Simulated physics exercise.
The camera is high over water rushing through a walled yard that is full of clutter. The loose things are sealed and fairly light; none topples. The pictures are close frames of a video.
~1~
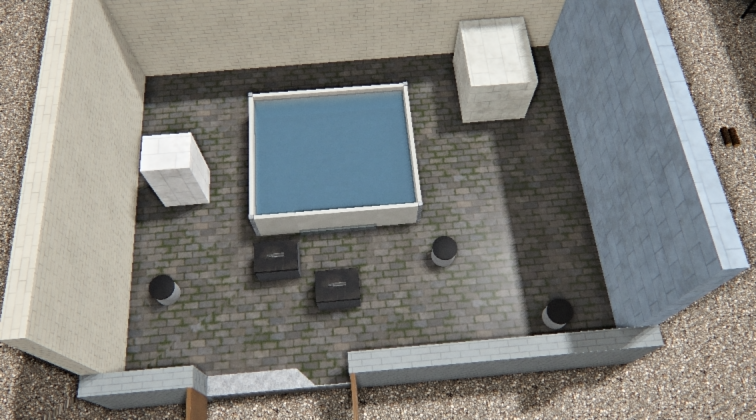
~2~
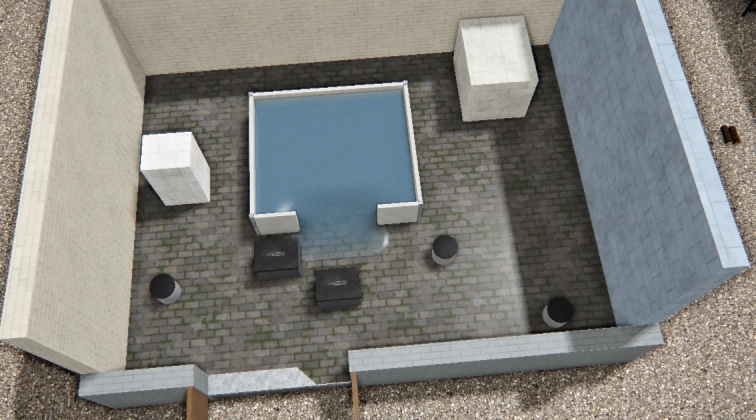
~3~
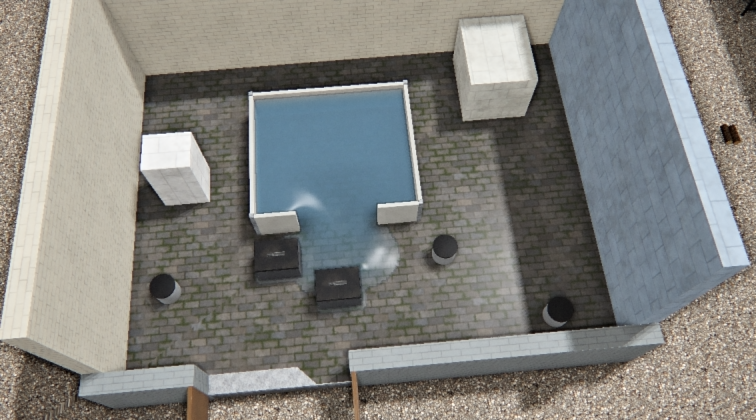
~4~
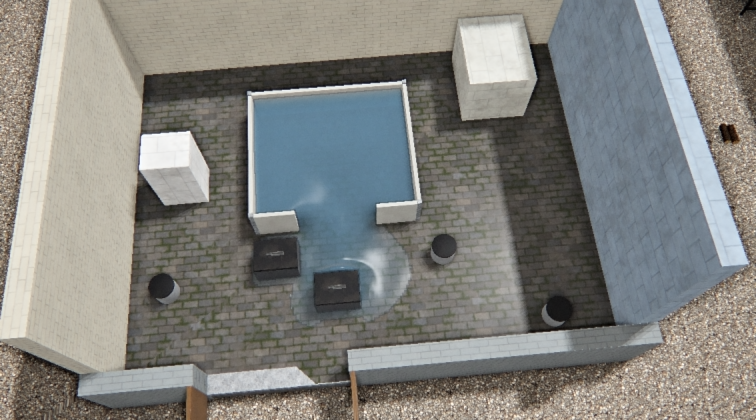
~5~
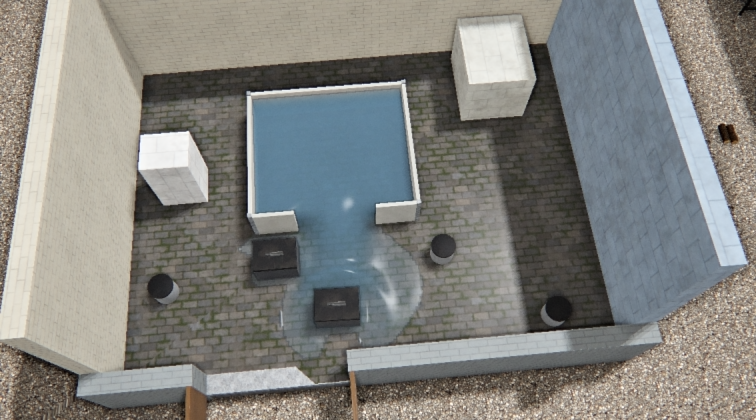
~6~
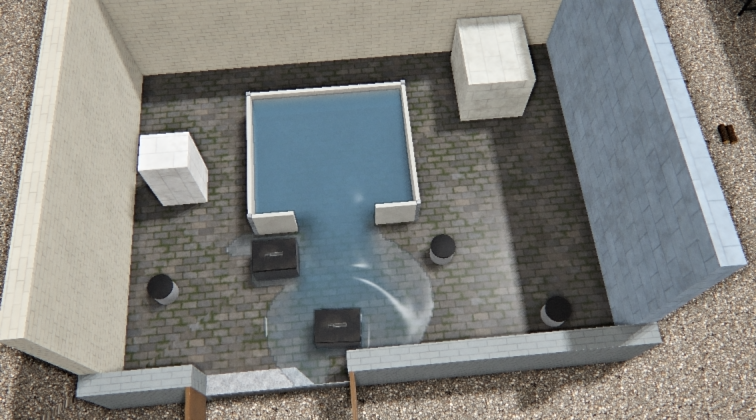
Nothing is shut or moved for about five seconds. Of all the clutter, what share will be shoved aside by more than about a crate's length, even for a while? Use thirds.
Share: Between one and two thirds.
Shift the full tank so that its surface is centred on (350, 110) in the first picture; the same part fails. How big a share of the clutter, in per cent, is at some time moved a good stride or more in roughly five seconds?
Near 80 in a hundred.
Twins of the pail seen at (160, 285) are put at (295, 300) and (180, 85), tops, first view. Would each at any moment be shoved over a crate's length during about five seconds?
In that order: Yes, no.
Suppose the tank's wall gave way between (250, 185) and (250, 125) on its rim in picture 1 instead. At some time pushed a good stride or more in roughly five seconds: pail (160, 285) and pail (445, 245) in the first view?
In that order: Yes, never so far.
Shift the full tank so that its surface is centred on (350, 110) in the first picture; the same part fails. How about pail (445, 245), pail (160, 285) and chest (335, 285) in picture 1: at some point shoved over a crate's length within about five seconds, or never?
As listed: Shifted that much, never so far, swept aside.
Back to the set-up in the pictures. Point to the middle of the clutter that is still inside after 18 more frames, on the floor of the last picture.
Close to (358, 256).
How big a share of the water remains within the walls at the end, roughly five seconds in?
Close to 68 %.
A moment on, 1 of 5 are well off their spots; 0 afloat.
Next, 1 of 5 are well off their spots; 0 afloat.
Later, 2 of 5 are well off their spots; 0 afloat.
In the end, 2 of 5 are well off their spots, and 2 have been at some point; 0 afloat.
